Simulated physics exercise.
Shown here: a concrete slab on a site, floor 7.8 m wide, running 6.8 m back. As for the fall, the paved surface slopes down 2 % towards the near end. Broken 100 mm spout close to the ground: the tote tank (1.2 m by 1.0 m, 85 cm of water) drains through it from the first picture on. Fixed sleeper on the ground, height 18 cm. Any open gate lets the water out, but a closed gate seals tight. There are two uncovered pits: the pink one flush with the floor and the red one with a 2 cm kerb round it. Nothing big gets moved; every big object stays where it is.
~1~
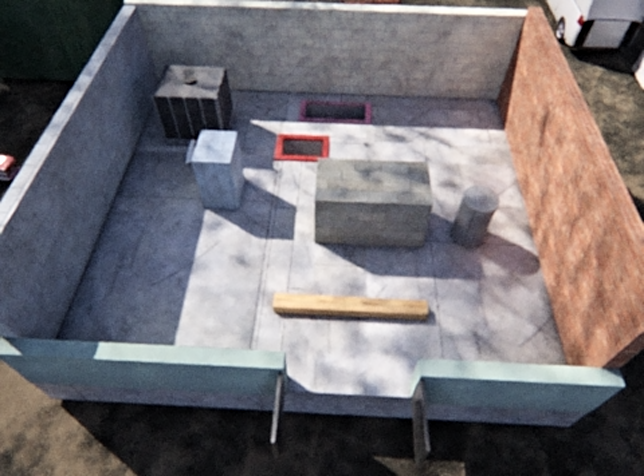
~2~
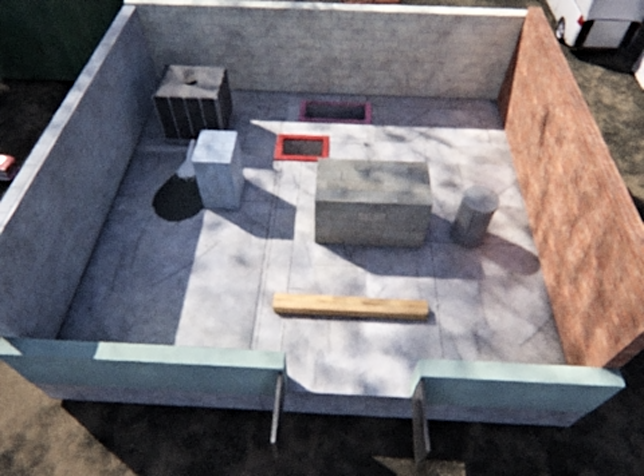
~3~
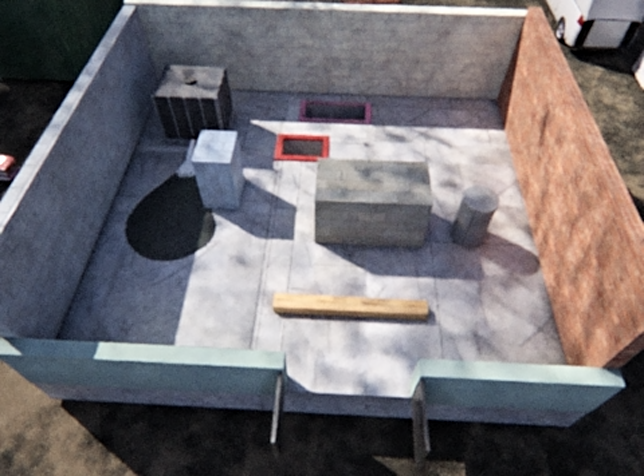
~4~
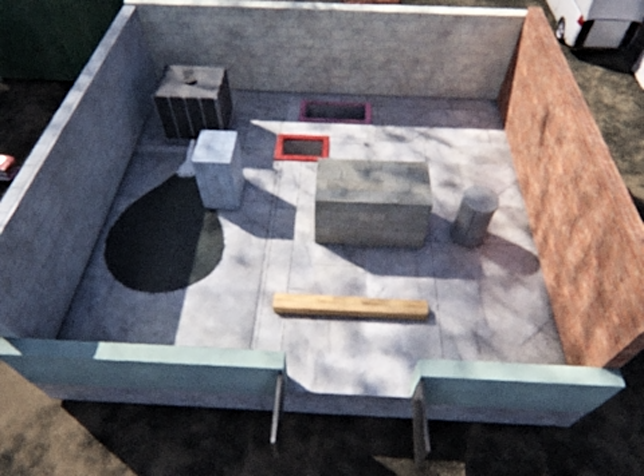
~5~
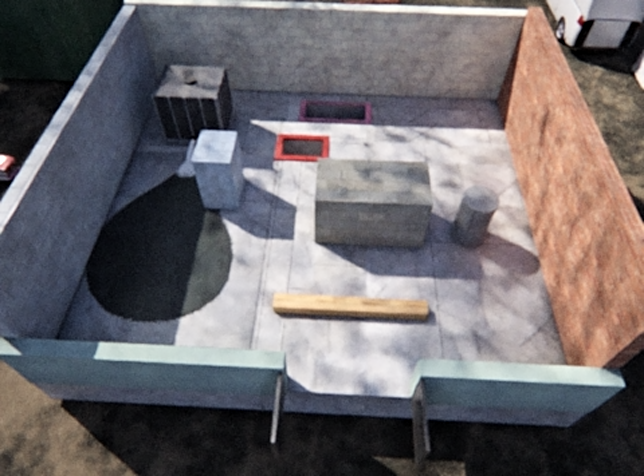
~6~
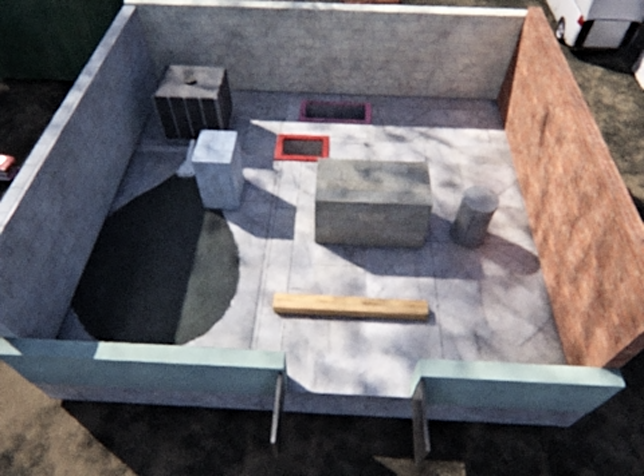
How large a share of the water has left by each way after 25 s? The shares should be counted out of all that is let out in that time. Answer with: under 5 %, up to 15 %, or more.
The gate opening takes more than 15 %; the pink pit takes less than 5 %; the red pit takes not even 5 %.
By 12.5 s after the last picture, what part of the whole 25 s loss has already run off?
Share by that time: About 30 %.
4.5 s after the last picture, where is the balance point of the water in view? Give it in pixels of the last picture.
Centre of the water: Close to (154, 301).
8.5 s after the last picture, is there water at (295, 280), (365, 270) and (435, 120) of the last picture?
One by one, I'd say spared, spared and spared.
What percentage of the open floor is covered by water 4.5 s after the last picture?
Roughly 20 percent.
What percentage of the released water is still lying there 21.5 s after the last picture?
Roughly 74 per cent.
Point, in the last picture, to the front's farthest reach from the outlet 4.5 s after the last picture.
Look near (322, 376) in the last picture.
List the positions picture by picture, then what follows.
In the first frame, the jet has just started at (192, 148); the ground is still dry.
The second frame shows the jet leaves at (192, 148); the sheet reaches (177, 220), 2.1 m away, and wets 1.0 m2.
The third frame shows the jet leaves at (192, 148); the sheet reaches (177, 258), 2.9 m away, and wets 2.5 m2.
The fourth frame shows the jet leaves at (192, 148); the sheet reaches (164, 290), 3.6 m away, and wets 4.0 m2.
The fifth frame shows the jet leaves at (192, 148); the sheet reaches (155, 319), 4.1 m away, and wets 5.6 m2.
The sixth frame shows from the spout at (192, 148) the water has spread over 7.1 m2; its tip is at a hidden place, and it is 1.1 cm deep on average.
Then, 1.5 s after the last picture water covers 20 % of the floor and is deepest (5 cm) near (190, 169); gone so far, the gate opening 0 %, the pink pit 0 %, the red pit 0 %.
Then, 4.5 s after the last picture water covers 20 % of the floor and is deepest (5 cm) near (190, 169); gone so far, the gate opening 0 %, the pink pit 0 %, the red pit 0 %.
Then, 8.5 s after the last picture water covers 25 % of the floor and is deepest (6 cm) near (47, 362); gone so far, the gate opening 2 %, the pink pit 0 %, the red pit 0 %.
Then, 12.5 s after the last picture water covers 30 % of the floor and is deepest (6 cm) near (47, 362); gone so far, the gate opening 7 %, the pink pit 0 %, the red pit 0 %.
Then, 21.5 s after the last picture water covers 35 % of the floor and is deepest (6 cm) near (192, 162); gone so far, the gate opening 26 %, the pink pit 0 %, the red pit 0 %.
